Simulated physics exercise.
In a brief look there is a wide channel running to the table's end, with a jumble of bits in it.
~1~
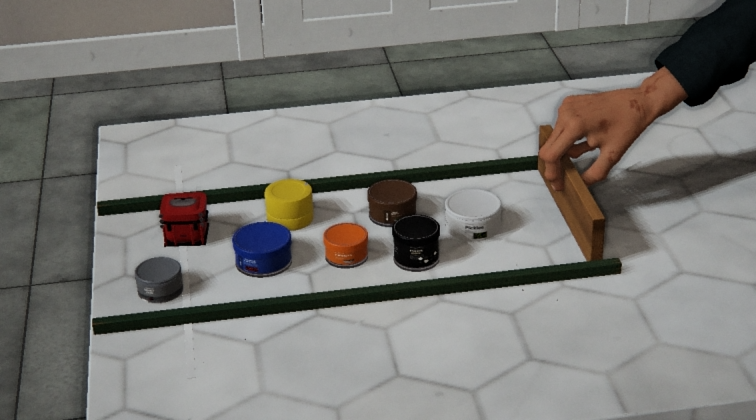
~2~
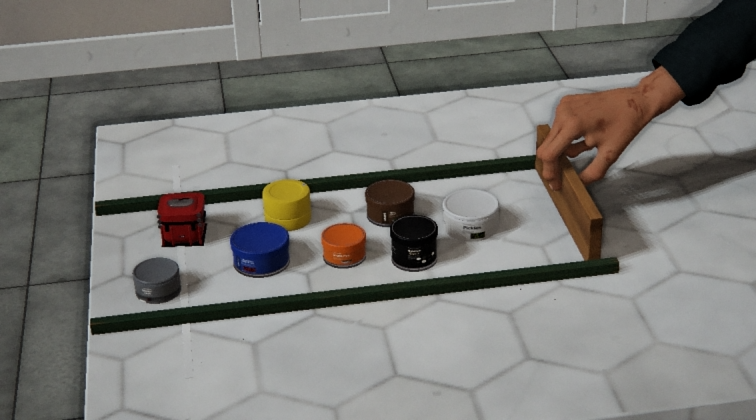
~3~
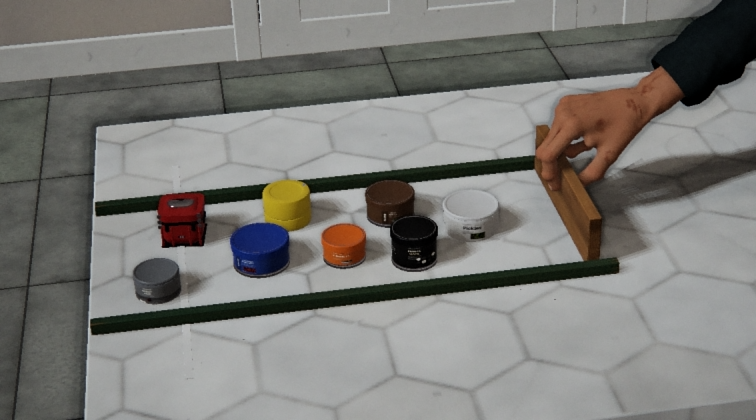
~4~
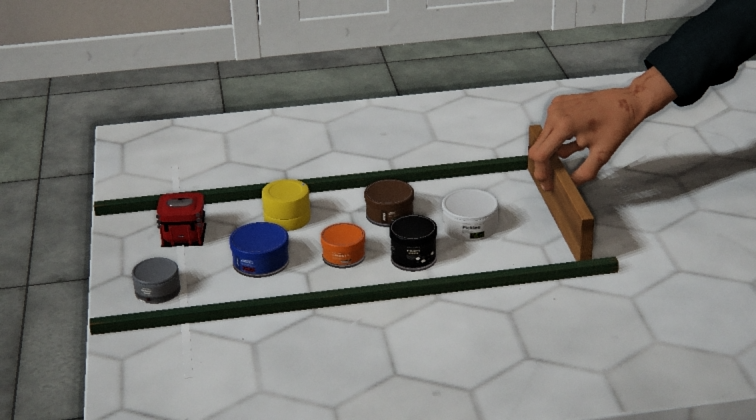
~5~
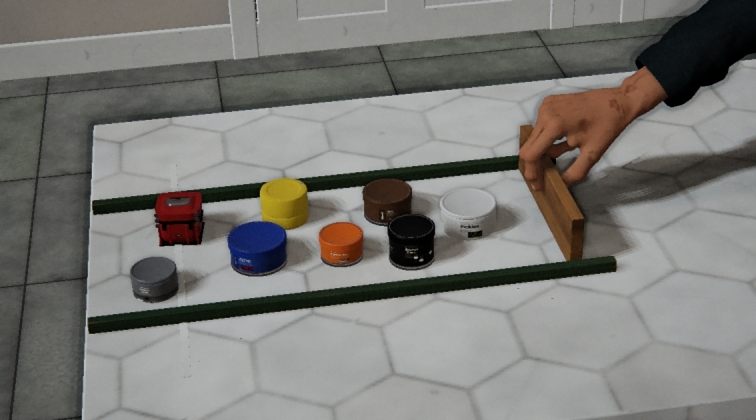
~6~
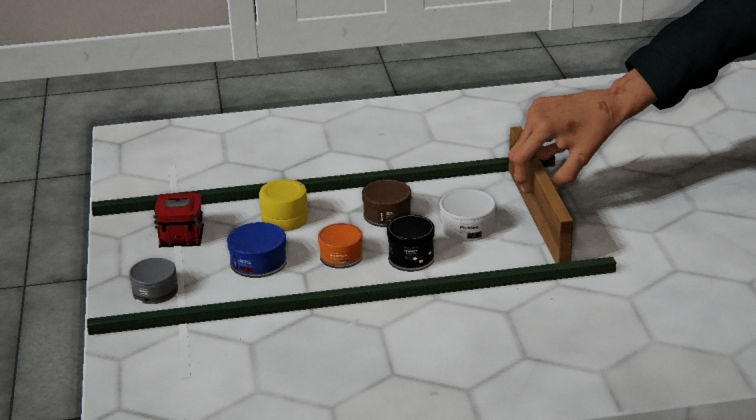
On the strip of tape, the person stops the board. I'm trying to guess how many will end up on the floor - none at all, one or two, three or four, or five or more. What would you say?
I'd say one or two.
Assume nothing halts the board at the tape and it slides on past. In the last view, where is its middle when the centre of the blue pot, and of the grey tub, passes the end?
Blue pot over the end: About (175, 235). Grey tub over the end: About (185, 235).
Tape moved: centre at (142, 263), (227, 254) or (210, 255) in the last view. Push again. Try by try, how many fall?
Going through them in order, you'd see 4, 0 and 0.
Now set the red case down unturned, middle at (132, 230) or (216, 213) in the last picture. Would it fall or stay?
Gone; Gone.
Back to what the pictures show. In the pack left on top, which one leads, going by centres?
It is the blue pot.
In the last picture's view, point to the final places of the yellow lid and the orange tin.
Near (105, 213) and (122, 279).
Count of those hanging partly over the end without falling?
Looks like 2 of them.
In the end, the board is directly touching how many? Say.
The count comes out at 3.
A little later, none off yet; grey tub at rest near (154, 281); red case at rest near (179, 219); blue pot at rest near (257, 250).
Next, none off yet; grey tub at rest near (154, 281); red case moving near (173, 219); blue pot shifted about its own width near (199, 248).
When it is over, the number that fall off is one or two; down, red case and grey tub.
